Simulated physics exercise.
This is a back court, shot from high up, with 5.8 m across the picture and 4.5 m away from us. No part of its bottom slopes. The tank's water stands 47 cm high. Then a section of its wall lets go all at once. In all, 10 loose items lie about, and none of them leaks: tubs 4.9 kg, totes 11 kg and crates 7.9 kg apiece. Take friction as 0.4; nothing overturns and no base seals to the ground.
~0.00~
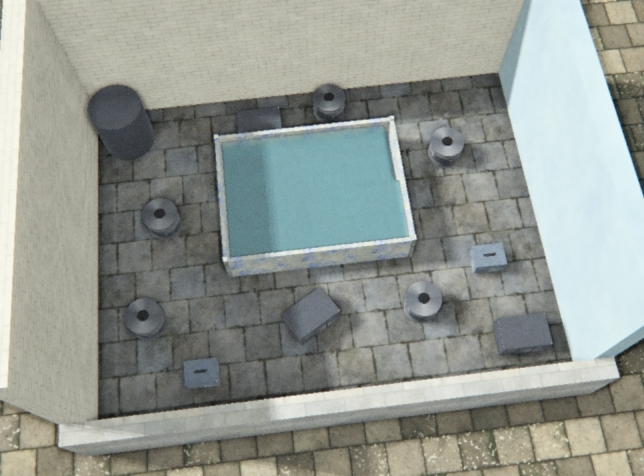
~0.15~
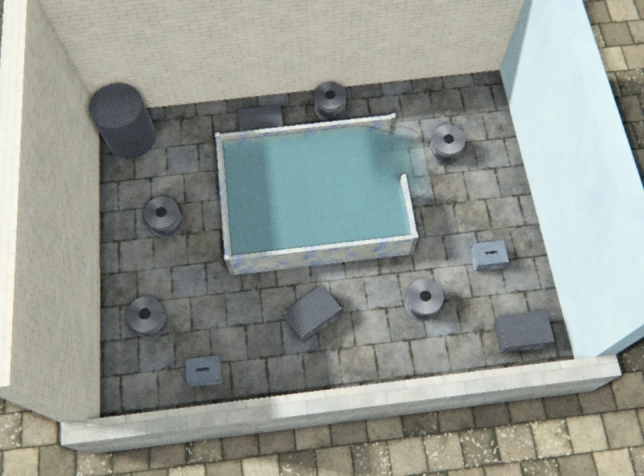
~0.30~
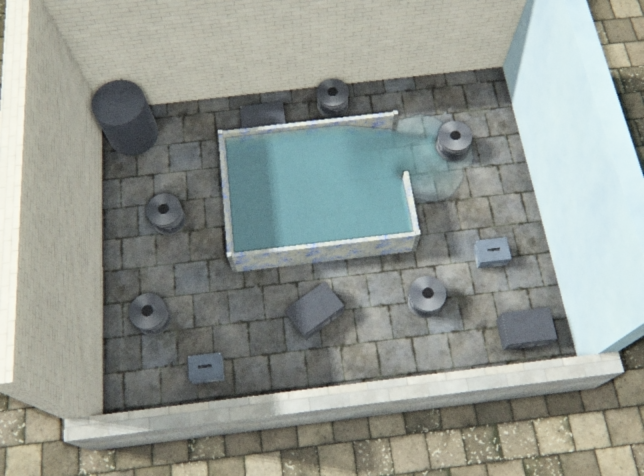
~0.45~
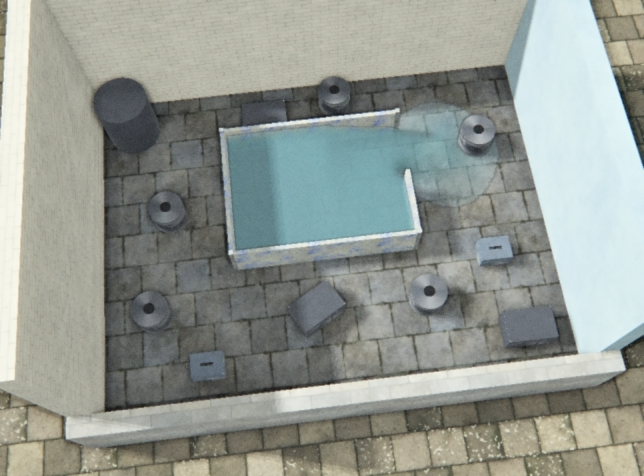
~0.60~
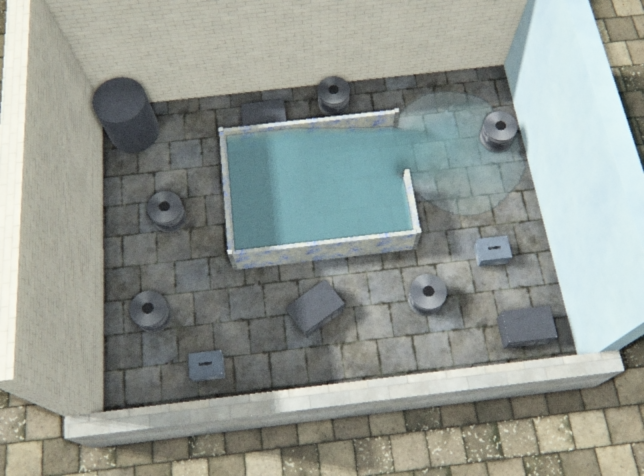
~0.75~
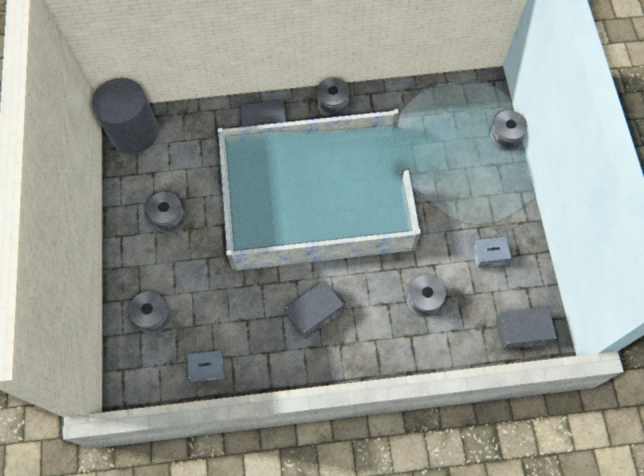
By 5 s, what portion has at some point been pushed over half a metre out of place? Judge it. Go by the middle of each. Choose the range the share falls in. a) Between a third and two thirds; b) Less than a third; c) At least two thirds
Between a third and two thirds (a).
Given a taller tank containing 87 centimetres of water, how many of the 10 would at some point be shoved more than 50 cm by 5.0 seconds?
Then the count would be 10.
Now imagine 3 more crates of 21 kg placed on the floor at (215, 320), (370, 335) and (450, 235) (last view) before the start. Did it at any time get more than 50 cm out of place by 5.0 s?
Order as given: Stays inside it, stays inside it, stays inside it.
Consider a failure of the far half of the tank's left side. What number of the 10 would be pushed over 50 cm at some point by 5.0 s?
Result: 6.
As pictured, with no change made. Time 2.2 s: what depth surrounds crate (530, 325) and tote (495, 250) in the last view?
I'd put it at 2 cm and 3 cm respectively.
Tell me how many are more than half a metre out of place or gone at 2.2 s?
The number comes to 1.
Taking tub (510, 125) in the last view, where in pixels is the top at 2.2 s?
Near (504, 100).
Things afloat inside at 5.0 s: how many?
Count: 5.
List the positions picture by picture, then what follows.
A tub at (447, 142) rests on the ground; a tub at (424, 298) rests on the ground; water covers 4.0 m2; 0 of 10 have shifted, in the first picture.
A tub at (449, 139), on the bottom; a tub at (426, 296), on the bottom; water covers 4.4 m2; 0 of 10 have shifted, in the second picture.
A tub at (455, 136) rests on the ground, 6 cm from its start; a tub at (428, 293) rests on the ground; 4.8 m2 under water; 1 of 10 have shifted, in the third picture.
A tub at (478, 130) rests on the ground, 35 cm from its start; a tub at (429, 291) rests on the ground; 5.5 m2 under water; 1 of 10 have shifted, in the fourth picture.
A tub at (501, 126) rests on the ground, 67 cm from its start; a tub at (428, 291), on the bottom; 6.4 m2 under water; 1 of 10 have shifted, in the fifth picture.
A tub at (511, 124), on the bottom, 83 cm from its start; a tub at (428, 292) rests on the ground; 7.2 m2 under water; 1 of 10 have shifted, in the sixth picture.
After 1.1 s 1 of 10 are over 50 cm from their spots; 1 afloat.
After 2.2 s 1 of 10 are over 50 cm from their spots; 1 afloat.
After 3.5 s 3 of 10 are over 50 cm from their spots; 3 afloat.
After 5.0 s 5 of 10 are over 50 cm from their spots, and 5 have been at some point; 5 afloat.
